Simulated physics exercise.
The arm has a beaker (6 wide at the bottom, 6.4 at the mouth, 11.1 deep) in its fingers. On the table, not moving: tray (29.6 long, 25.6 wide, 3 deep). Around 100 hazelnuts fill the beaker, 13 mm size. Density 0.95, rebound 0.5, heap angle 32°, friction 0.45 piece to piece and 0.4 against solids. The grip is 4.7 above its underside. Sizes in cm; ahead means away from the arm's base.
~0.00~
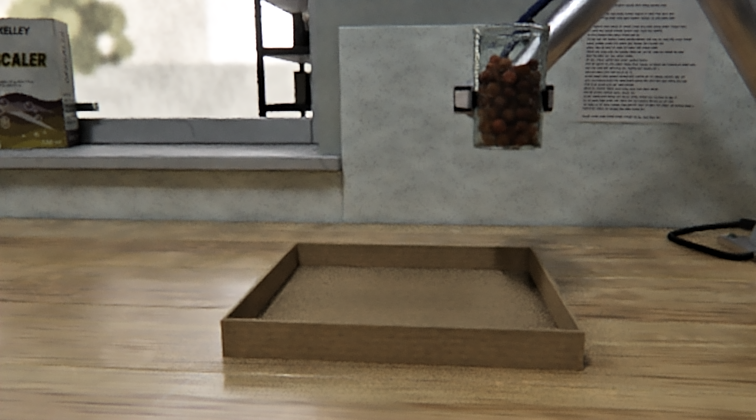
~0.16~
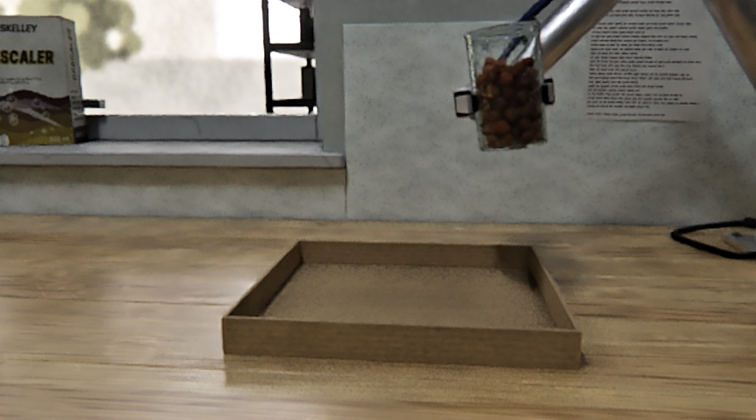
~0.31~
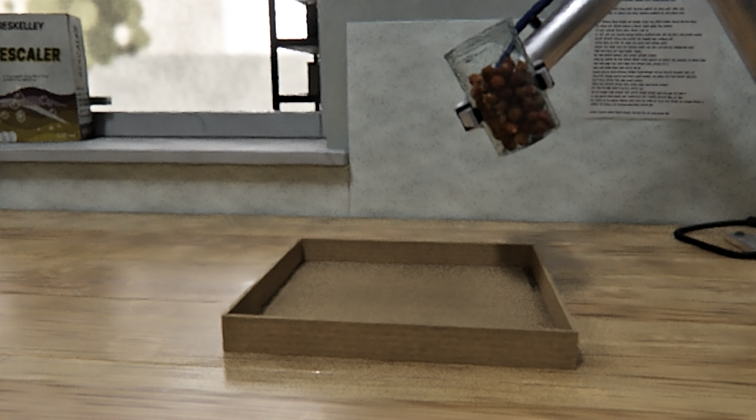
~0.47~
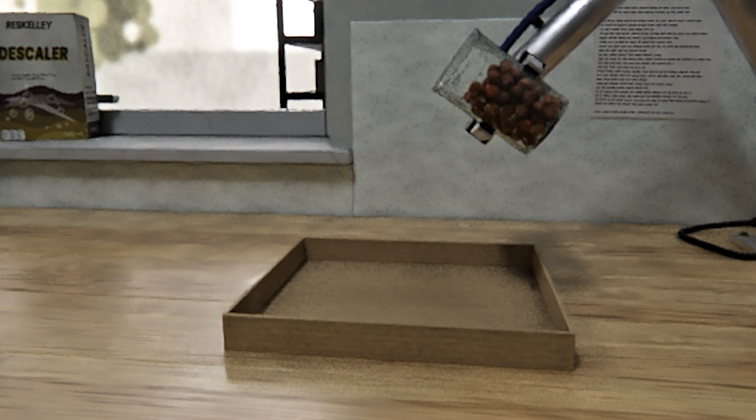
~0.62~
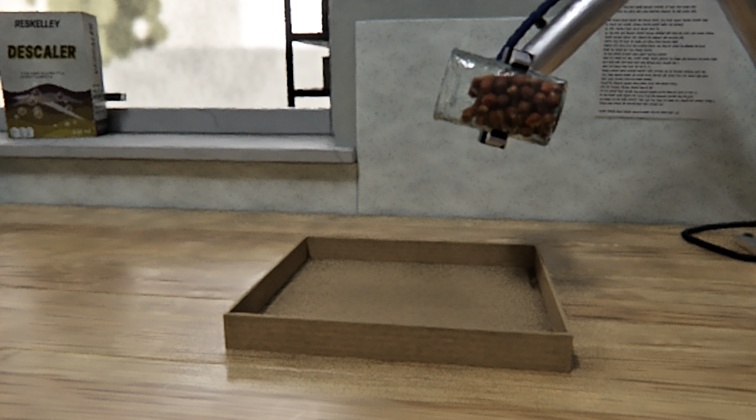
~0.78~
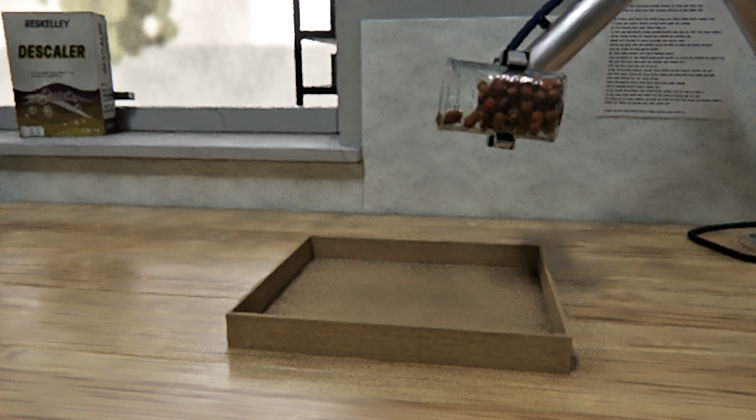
We see a robotic arm holding a clear beaker of hazelnuts above an empty shallow tray on a wooden table. The arm steadily tilts the beaker leftward until it lies nearly horizontal, and some nuts shift toward its open end.
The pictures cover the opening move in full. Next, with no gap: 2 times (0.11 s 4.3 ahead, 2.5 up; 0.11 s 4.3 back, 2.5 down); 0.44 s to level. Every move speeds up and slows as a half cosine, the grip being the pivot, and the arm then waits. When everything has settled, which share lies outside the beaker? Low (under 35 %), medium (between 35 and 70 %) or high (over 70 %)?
Outside the beaker the share is high, over 70 %.
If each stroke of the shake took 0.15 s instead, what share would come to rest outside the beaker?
Then about 65 per cent.
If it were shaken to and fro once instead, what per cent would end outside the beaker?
In that case some 70 per cent.
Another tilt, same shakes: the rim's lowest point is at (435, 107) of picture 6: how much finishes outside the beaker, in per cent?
Some 60 per cent.
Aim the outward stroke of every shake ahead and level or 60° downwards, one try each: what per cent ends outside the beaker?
About 75 and 15 per cent.
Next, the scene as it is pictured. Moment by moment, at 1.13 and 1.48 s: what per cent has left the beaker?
About 65, 85.
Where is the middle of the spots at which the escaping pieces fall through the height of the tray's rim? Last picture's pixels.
Near (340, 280).
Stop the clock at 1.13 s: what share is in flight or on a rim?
Roughly 5 per cent.
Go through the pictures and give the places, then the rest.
The first frame shows the beaker middle at (509, 90), level; upper third of the load around (508, 77), from x 485 to 535, top at y 60; 99 in the beaker.
The second frame shows the beaker middle at (508, 90), tilted 8° forward; upper third of the load around (508, 78), from x 480 to 540, top at y 60.
The third frame shows the beaker middle at (504, 91), tilted 29° forward; upper third of the load around (504, 79), from x 475 to 550, top at y 65.
The fourth frame shows the beaker middle at (501, 95), tilted 54° forward; upper third of the load around (506, 85), from x 470 to 555, top at y 65.
The fifth frame shows the beaker middle at (500, 99), tilted 75° forward; upper third of the load around (509, 87), from x 465 to 555, top at y 75.
The sixth frame shows the beaker middle at (502, 102), tilted 83° forward; upper third of the load around (521, 90), from x 440 to 555, top at y 80; 99 in the beaker.
After 1.13 s, tilted 83° forward, highest piece 24 above the table; 60 in the tray, 34 in the beaker, 5 in flight or on a rim.
After 1.48 s, tilted 29° forward, highest piece 24 above the table; 77 in the tray, 17 in the beaker, 3 on the table or floor, 2 in flight or on a rim.
After 1.86 s, level, highest piece 20 above the table; 77 in the tray, 17 in the beaker, 5 on the table or floor.
After 2.91 s, level, highest piece 20 above the table; 77 in the tray, 17 in the beaker, 5 on the table or floor.
In the end, 77 in the tray, 17 in the beaker, 5 on the table or floor. That is 83 % outside the beaker.
